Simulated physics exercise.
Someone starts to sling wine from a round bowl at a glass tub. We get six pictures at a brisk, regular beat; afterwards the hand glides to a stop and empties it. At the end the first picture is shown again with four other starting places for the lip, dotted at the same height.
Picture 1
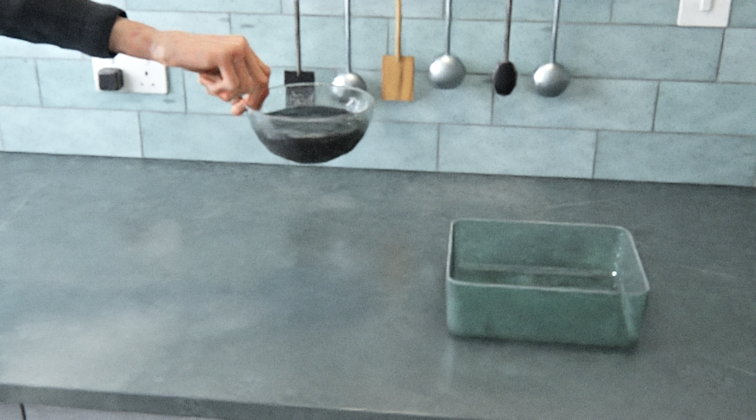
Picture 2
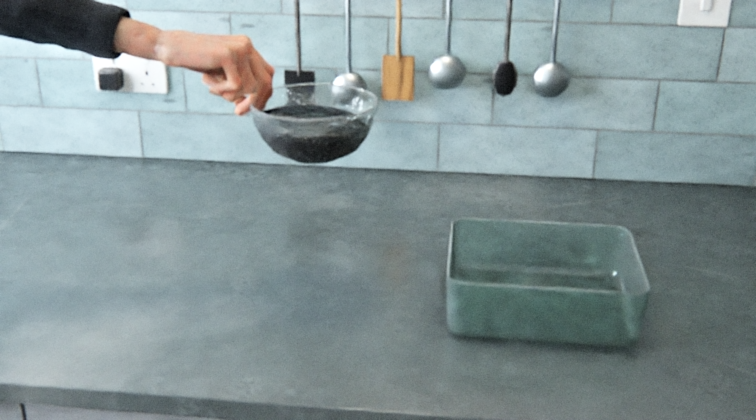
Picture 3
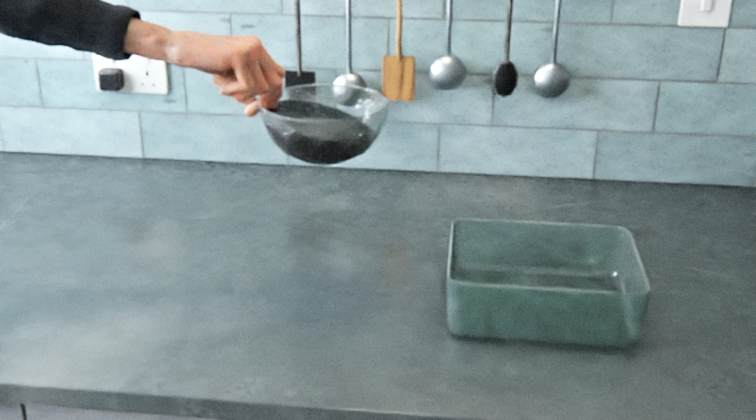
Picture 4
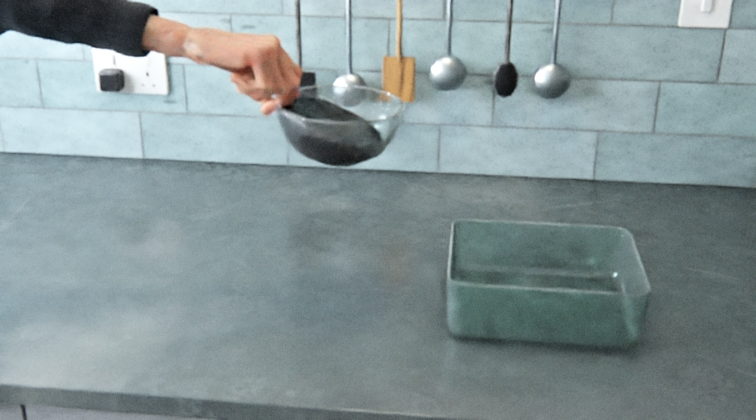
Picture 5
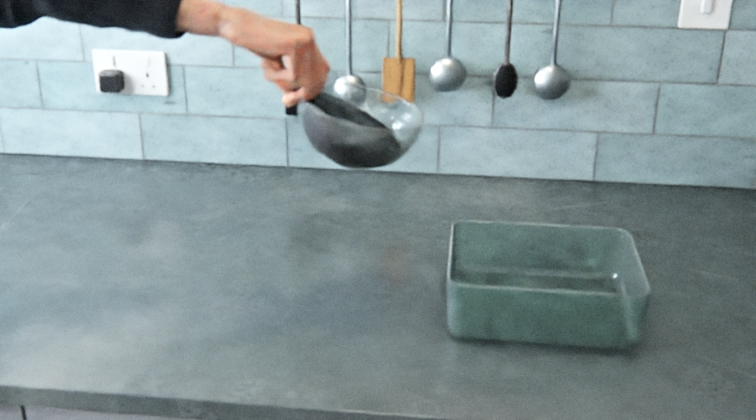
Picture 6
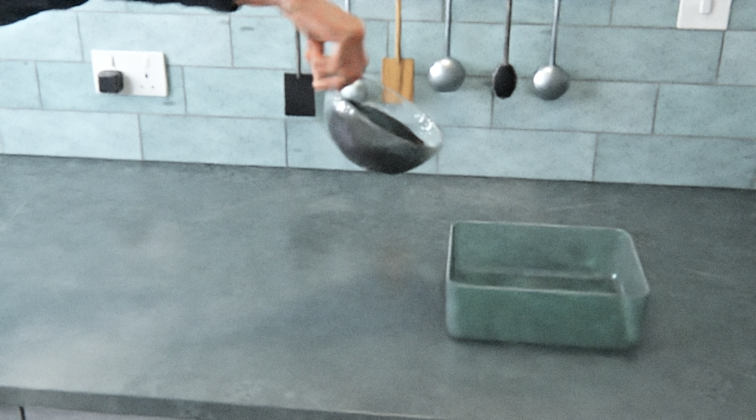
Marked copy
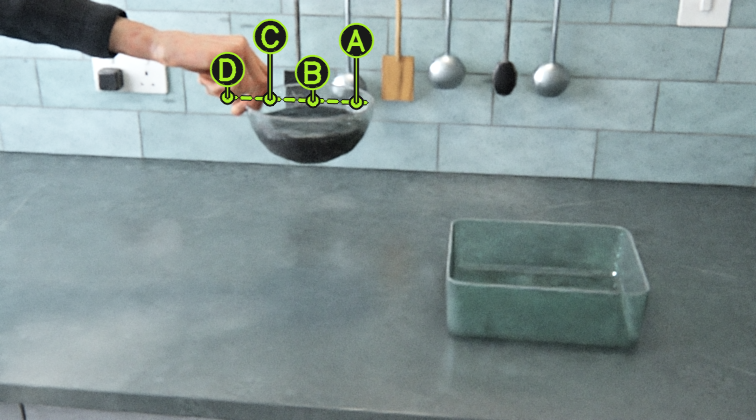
A kitchen counter with a dark grey top is seen from the front and slightly above, against pale blue-green wall tiles, by a camera that stays still. A green-tinted glass tub sits at the right, utensils hang behind, and a hand reaching from a black sleeve at upper left grips a clear round bowl of dark liquid. The hand carries the bowl rightward, slowly at first, then tilts it toward the right.
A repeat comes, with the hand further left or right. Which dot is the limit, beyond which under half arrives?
Choose B.
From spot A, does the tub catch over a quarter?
Yes, clearly.
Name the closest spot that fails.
C it is.
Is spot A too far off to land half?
No.
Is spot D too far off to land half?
Yes.
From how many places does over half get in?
Two of the four.
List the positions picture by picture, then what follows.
The first picture shows upright, lip at (371, 102); tub from (447, 330) to (638, 342); nothing has left yet.
The second picture shows upright, lip at (375, 102); nothing has left yet.
The third picture shows upright, lip at (385, 103); nothing has left yet.
The fourth picture shows tipped about 2°, lip at (402, 107); nothing has left yet.
The fifth picture shows tipped about 12°, lip at (423, 119); nothing has left yet.
The sixth picture shows tipped about 29°, lip at (442, 140); nothing has left yet.
On the marked copy, A at (356, 102); B at (312, 100); C at (270, 98); D at (227, 97).
With A, about 72 % lands in the tub, 4 % falls short and 23 % goes beside or beyond.
With B, about 65 % lands in the tub, 21 % falls short and 14 % goes beside or beyond.
With C, about 32 % lands in the tub, 62 % falls short and 6 % goes beside or beyond.
With D, about 0 % lands in the tub, 98 % falls short.
